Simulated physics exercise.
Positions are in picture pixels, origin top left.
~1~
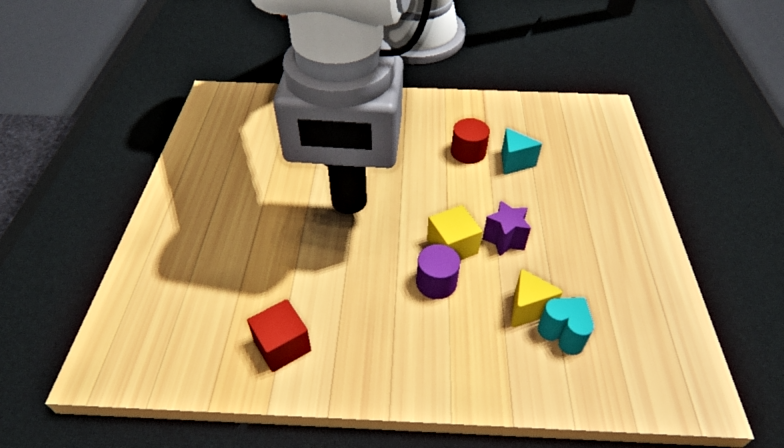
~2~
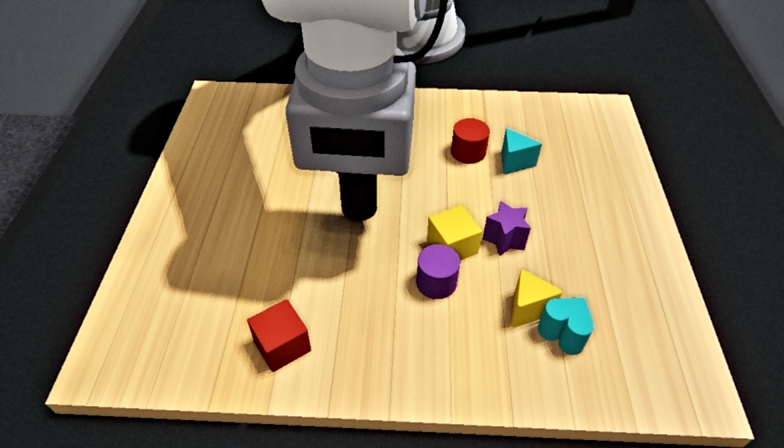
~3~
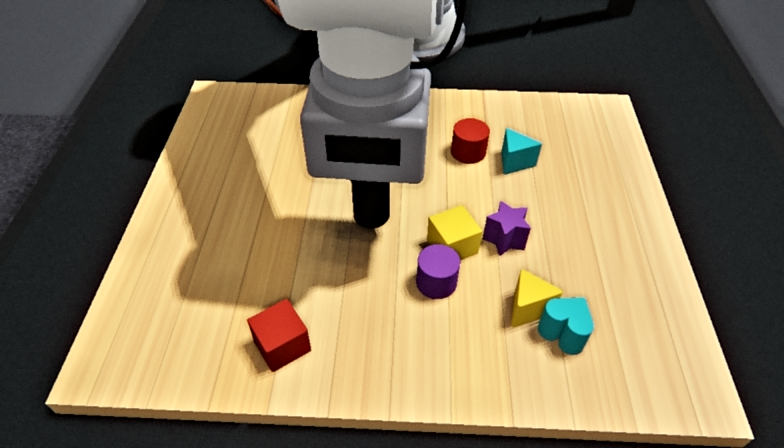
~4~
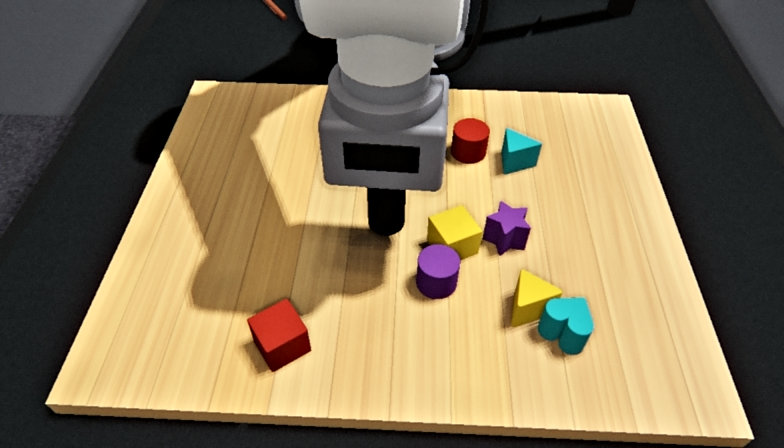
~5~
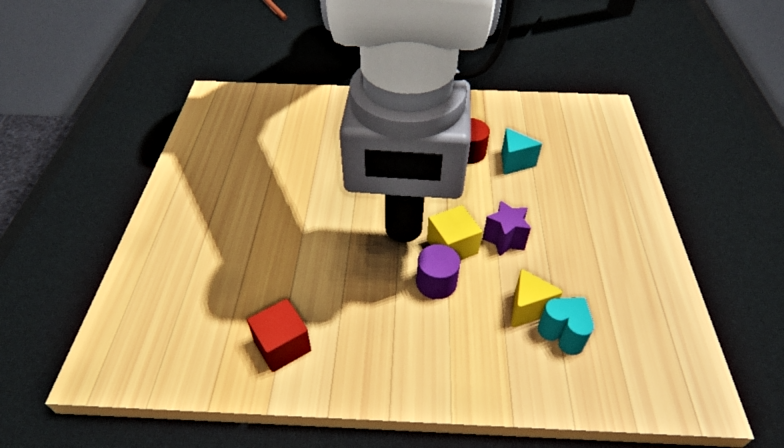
A robotic arm with a black bar reaches over a light wooden board on a dark surface, seen from above at an angle. A red cube sits at lower left, with a red cylinder and turquoise triangle at upper right and yellow, purple and turquoise shapes below them. The arm glides slowly right and slightly nearer, toward the yellow block, while the shapes and camera stay still.
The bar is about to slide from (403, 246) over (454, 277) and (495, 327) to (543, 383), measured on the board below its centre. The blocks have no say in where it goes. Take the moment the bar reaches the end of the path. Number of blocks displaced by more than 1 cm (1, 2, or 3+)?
My count: 2.
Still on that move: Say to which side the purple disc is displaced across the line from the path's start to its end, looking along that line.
Over to the right.
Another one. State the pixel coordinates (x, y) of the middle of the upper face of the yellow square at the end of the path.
It should be at about (479, 227).
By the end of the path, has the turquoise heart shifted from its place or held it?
By the time the path is finished, it has hardly shifted at all.
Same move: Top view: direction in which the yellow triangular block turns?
It swings round anticlockwise.
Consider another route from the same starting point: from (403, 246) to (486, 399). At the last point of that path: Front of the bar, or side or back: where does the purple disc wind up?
I'd say the purple disc has slipped off and sits beside or behind the bar.
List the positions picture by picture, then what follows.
In the first picture, tip of the bar (349, 202), middles of tops, purple disc (439, 260), yellow square (455, 223), purple star-shaped block (510, 217), yellow triangular block (535, 288), turquoise heart (572, 313).
In the second picture, bar (359, 208), nothing pushed.
In the third picture, bar (372, 215), nothing pushed.
In the fourth picture, bar (386, 222), nothing pushed.
In the fifth picture, bar (404, 229), purple disc (439, 260), yellow square (455, 223), purple star-shaped block (510, 217), yellow triangular block (535, 288), turquoise heart (572, 313).
The first path, step by step. One third of the way, bar (457, 261); purple disc (456, 289); yellow square (479, 227), turned 15° anticlockwise; purple star-shaped block (514, 216).
Two thirds of the way, bar (500, 312); purple disc (468, 328); yellow square (479, 227), turned 15° anticlockwise; purple star-shaped block (514, 216).
At the end, bar (549, 369); purple disc (472, 333); yellow square (479, 227), turned 15° anticlockwise; purple star-shaped block (514, 216); yellow triangular block (535, 294), turned 40° anticlockwise; turquoise heart unmoved.
